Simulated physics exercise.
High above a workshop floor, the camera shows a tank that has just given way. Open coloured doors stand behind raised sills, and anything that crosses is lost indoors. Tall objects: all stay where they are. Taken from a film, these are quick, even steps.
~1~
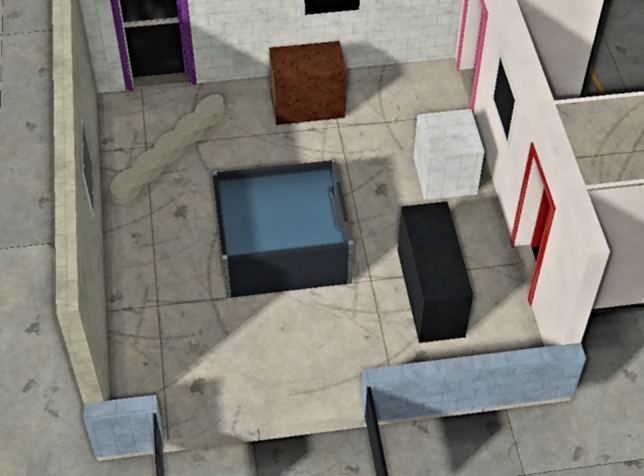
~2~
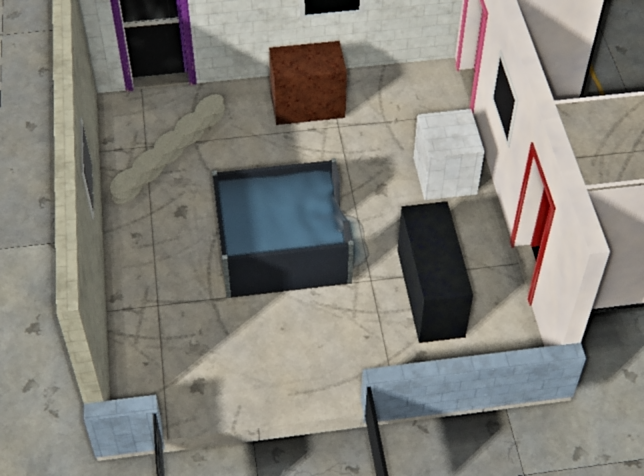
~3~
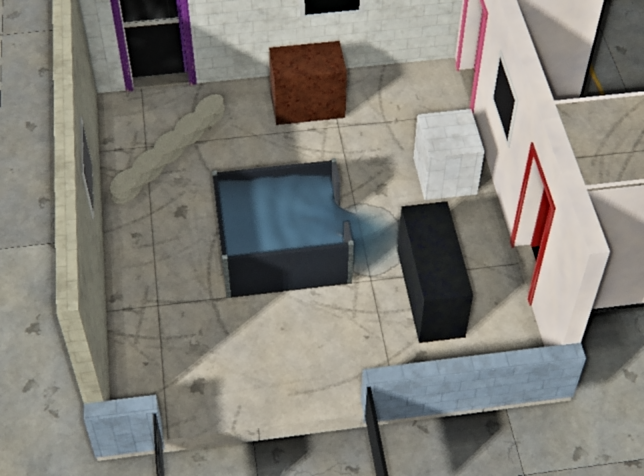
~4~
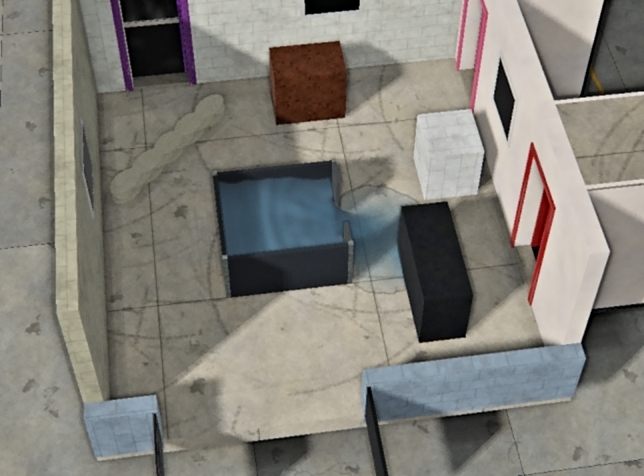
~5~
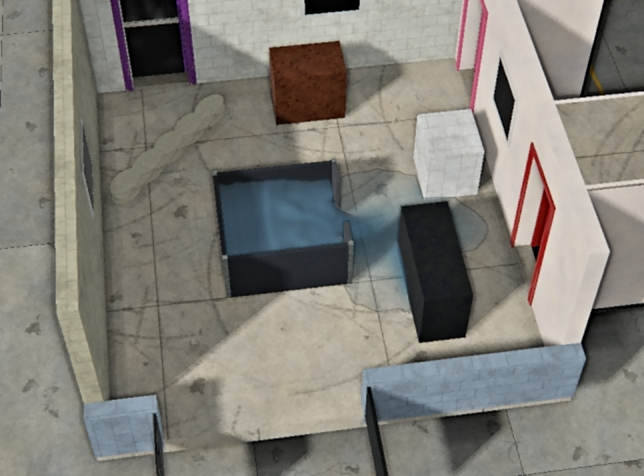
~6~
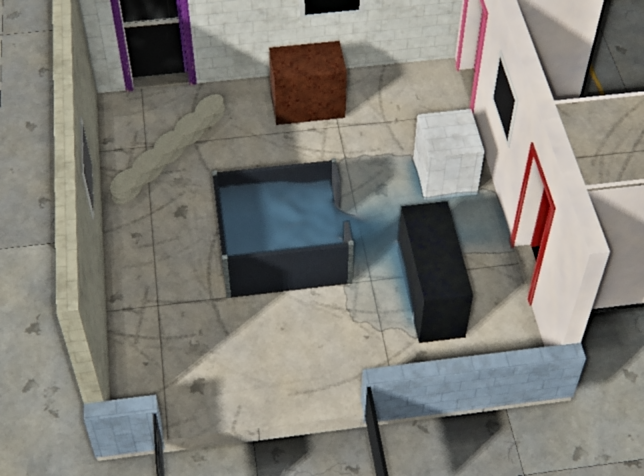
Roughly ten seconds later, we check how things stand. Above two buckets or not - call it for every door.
Pink door: Above two buckets; purple door: Not above two buckets; red door: Above two buckets.
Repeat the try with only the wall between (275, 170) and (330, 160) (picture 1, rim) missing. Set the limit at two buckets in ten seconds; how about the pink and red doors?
Result - pink door overshoots, red door undershoots.
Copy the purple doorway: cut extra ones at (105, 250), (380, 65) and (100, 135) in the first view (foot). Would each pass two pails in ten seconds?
First ends up below, second ends up above, third ends up below.
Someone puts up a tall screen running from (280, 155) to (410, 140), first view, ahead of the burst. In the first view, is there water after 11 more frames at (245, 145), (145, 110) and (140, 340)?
Listed order: Spared, spared, spared.
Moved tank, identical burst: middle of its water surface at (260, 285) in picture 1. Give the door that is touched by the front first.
It's the red door, as it turns out.
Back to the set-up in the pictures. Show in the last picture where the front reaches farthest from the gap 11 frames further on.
Pixel estimate: (451, 59).
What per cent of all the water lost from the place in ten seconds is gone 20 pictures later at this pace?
Estimate: 25 %.
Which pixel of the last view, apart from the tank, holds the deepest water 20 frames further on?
(500, 219).
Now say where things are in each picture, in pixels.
The first frame shows the water tank at (281, 212) is whole and still.
In the second frame, the front is at (356, 262), out from the gap at (339, 229).
In the third frame, water pours out at (339, 229) and has run to a hidden place.
In the fourth frame, water pours out at (339, 230) and has run to a hidden place.
In the fifth frame, water pours out at (339, 230) and has run to (482, 227).
In the sixth frame, water pours out at (339, 229) and has run to (513, 247).
A moment on, water covers 25 % of the floor; the pink door not reached, the purple door not reached, the red door under two buckets in.
Next, water covers 40 % of the floor; the pink door wet at the sill, nothing in, the purple door not reached, the red door under two buckets in.
Then, water covers 50 % of the floor; the pink door under two buckets in, the purple door not reached, the red door over two buckets in.
Later, water covers 75 % of the floor; the pink door over two buckets in, the purple door wet at the sill, nothing in, the red door over two buckets in.
In the end, water covers 95 % of the floor; the pink door over two buckets in, the purple door wet at the sill, nothing in, the red door over two buckets in.
